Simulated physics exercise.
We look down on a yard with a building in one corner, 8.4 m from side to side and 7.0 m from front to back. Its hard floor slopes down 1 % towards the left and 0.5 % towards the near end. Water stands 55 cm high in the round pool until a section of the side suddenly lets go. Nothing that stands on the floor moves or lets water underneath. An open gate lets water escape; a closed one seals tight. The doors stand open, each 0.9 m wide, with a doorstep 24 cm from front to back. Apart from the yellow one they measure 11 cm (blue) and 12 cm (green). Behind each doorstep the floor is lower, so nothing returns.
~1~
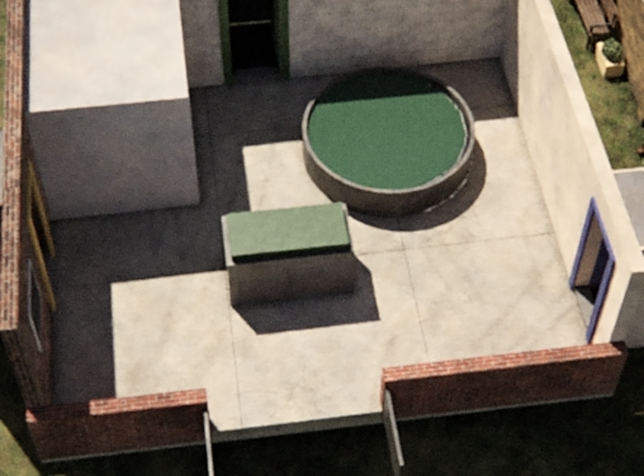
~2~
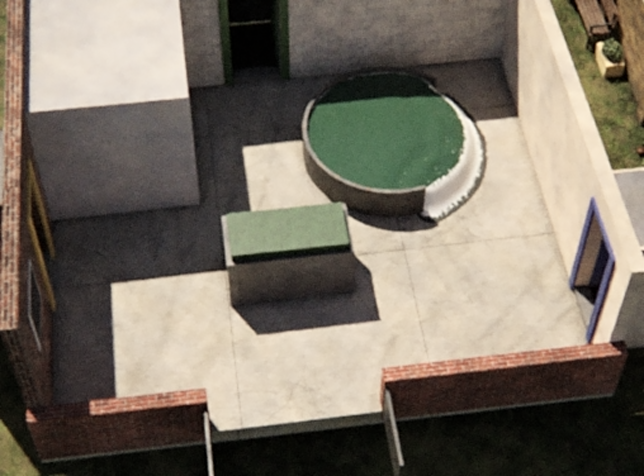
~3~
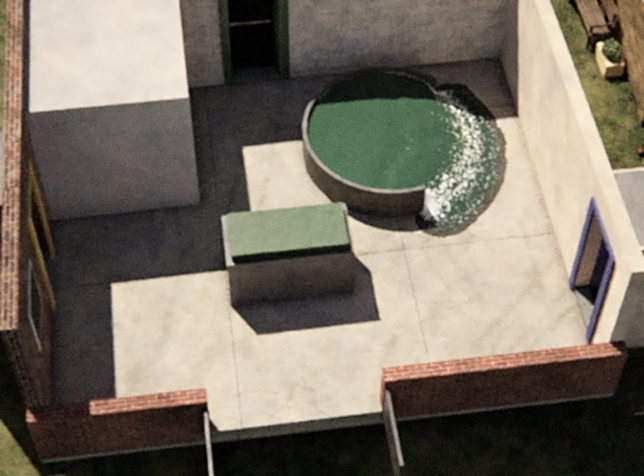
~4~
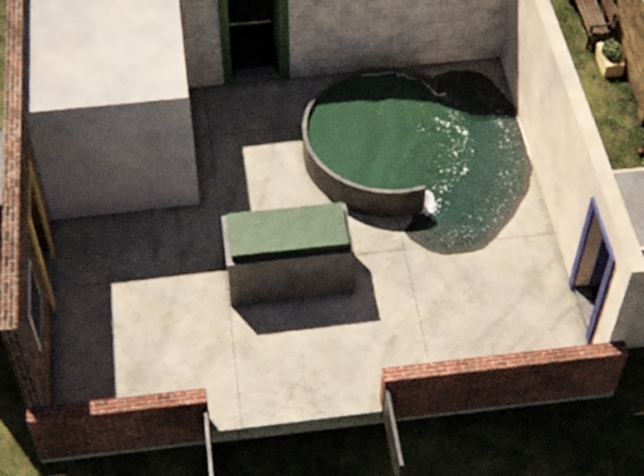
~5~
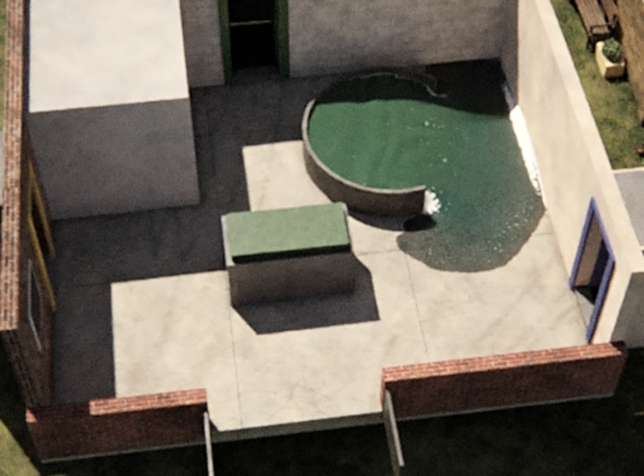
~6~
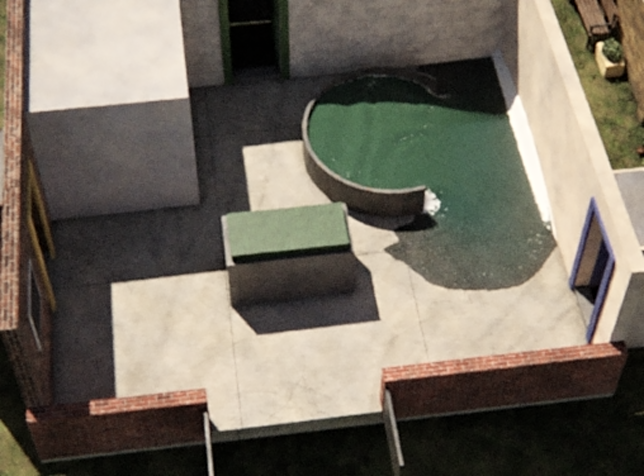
Green water bursts from the round pool's right side and spreads across the pale yard floor.
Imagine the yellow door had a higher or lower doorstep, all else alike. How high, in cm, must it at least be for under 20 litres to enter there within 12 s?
It would have to be roughly 6 cm high.
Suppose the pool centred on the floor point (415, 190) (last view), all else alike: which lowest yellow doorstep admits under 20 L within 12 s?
About 6.5 cm.
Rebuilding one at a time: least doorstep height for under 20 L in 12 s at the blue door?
Roughly 12.0 cm at blue.
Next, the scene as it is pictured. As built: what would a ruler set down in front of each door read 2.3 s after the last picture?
Depths in cm: Blue 12, yellow 0, green 3.
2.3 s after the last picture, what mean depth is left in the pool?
About 17 cm.
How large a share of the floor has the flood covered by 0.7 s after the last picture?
About 25 per cent.
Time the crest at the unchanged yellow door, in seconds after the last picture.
Around 11.5 s.
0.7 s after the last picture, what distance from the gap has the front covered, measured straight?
About 4.4 m.
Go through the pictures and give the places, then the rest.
In the first picture, still water, 55 cm deep, in the round pool at (388, 130); the yellow door at (42, 244) is dry.
In the second picture, the gap is at (468, 152), the front 0.3 m out at a hidden place; the back of the round pool holds 55 cm.
In the third picture, the front is at (465, 89), 0.7 m from the gap at (468, 154); 2.2 m2 of floor is wet, 55 cm left at the back.
In the fourth picture, water pours out at (468, 155) and has run 1.1 m, to (485, 80); about 7 cm deep outside, 55 cm at the back.
In the fifth picture, the front is at (503, 261), 1.6 m from the gap at (468, 155); 6.5 m2 of floor is wet, 55 cm left at the back.
In the sixth picture, water pours out at (468, 155) and has run 2.1 m, to (526, 276); about 7 cm deep outside, 55 cm at the back; the yellow door at (42, 244), 7.5 m from the gap, is still 5.7 m from the nearest water.
Then, 0.7 s after the last picture water covers 25 % of the floor, deepest (37 cm) near (523, 148); it has not reached the yellow door.
Then, 2.3 s after the last picture water covers 35 % of the floor, deepest (35 cm) near (567, 364); it has not reached the yellow door.
Then, 11.3 s after the last picture water covers 95 % of the floor, deepest (14 cm) near (53, 239); 11 cm at the yellow door, 0 litres in over its 26 cm doorstep.
At the yellow door as built, the water peaked near 11 cm, 11.3 s after the last picture.
Run again over the same 12 s with other heights there, 25 litres in over 5.5 cm, 11 litres over 7 cm. The limit of 20 litres is kept from about 6 cm up.
